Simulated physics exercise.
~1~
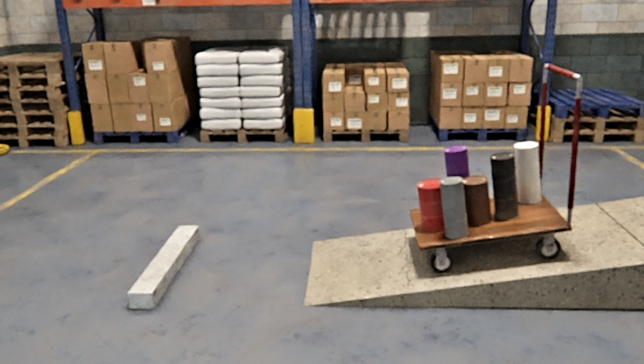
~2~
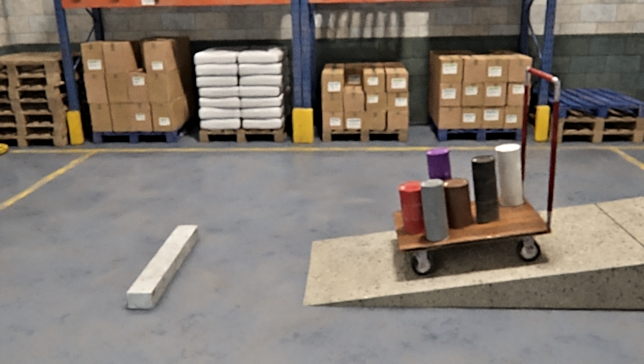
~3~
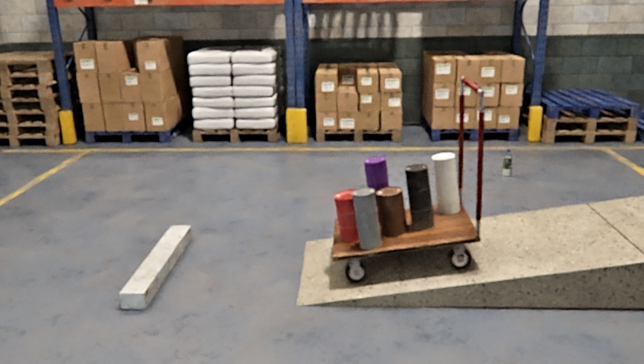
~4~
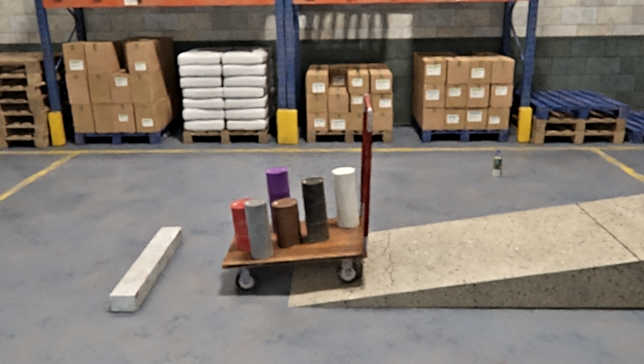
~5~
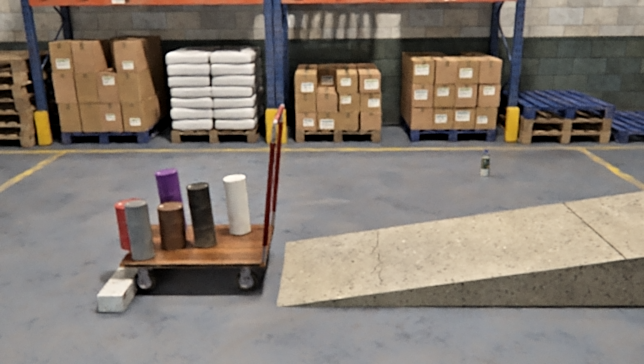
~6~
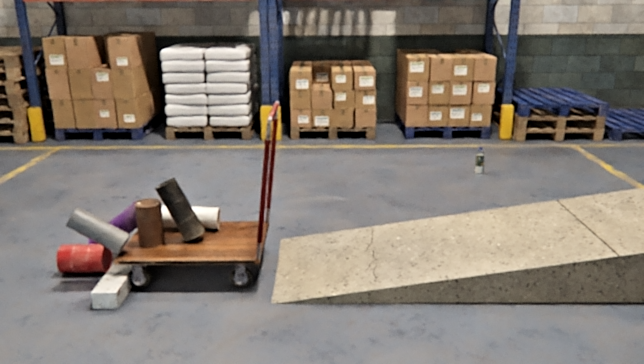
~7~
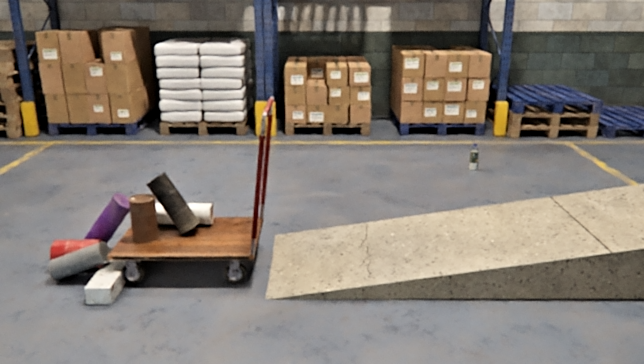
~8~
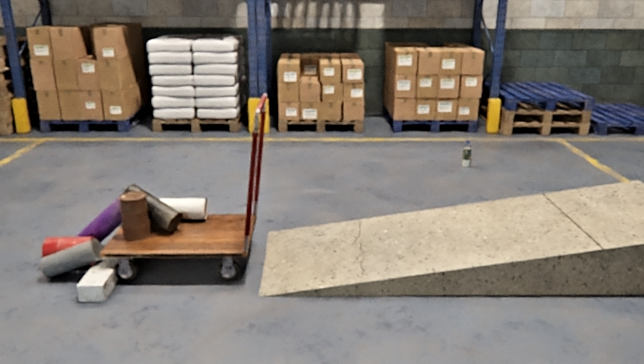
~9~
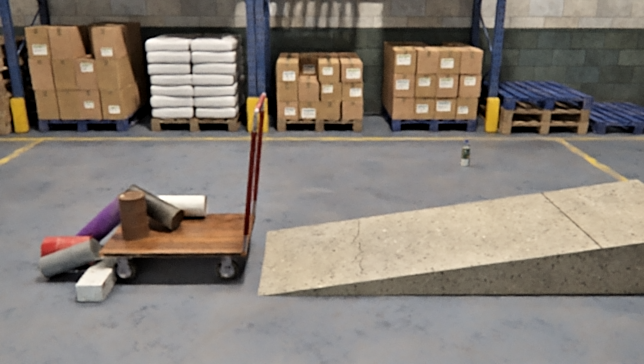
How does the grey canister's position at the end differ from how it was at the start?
At the start the grey canister leans slightly with the trolley on the ramp. At the end it lies on its side off the trolley, by the kerb.
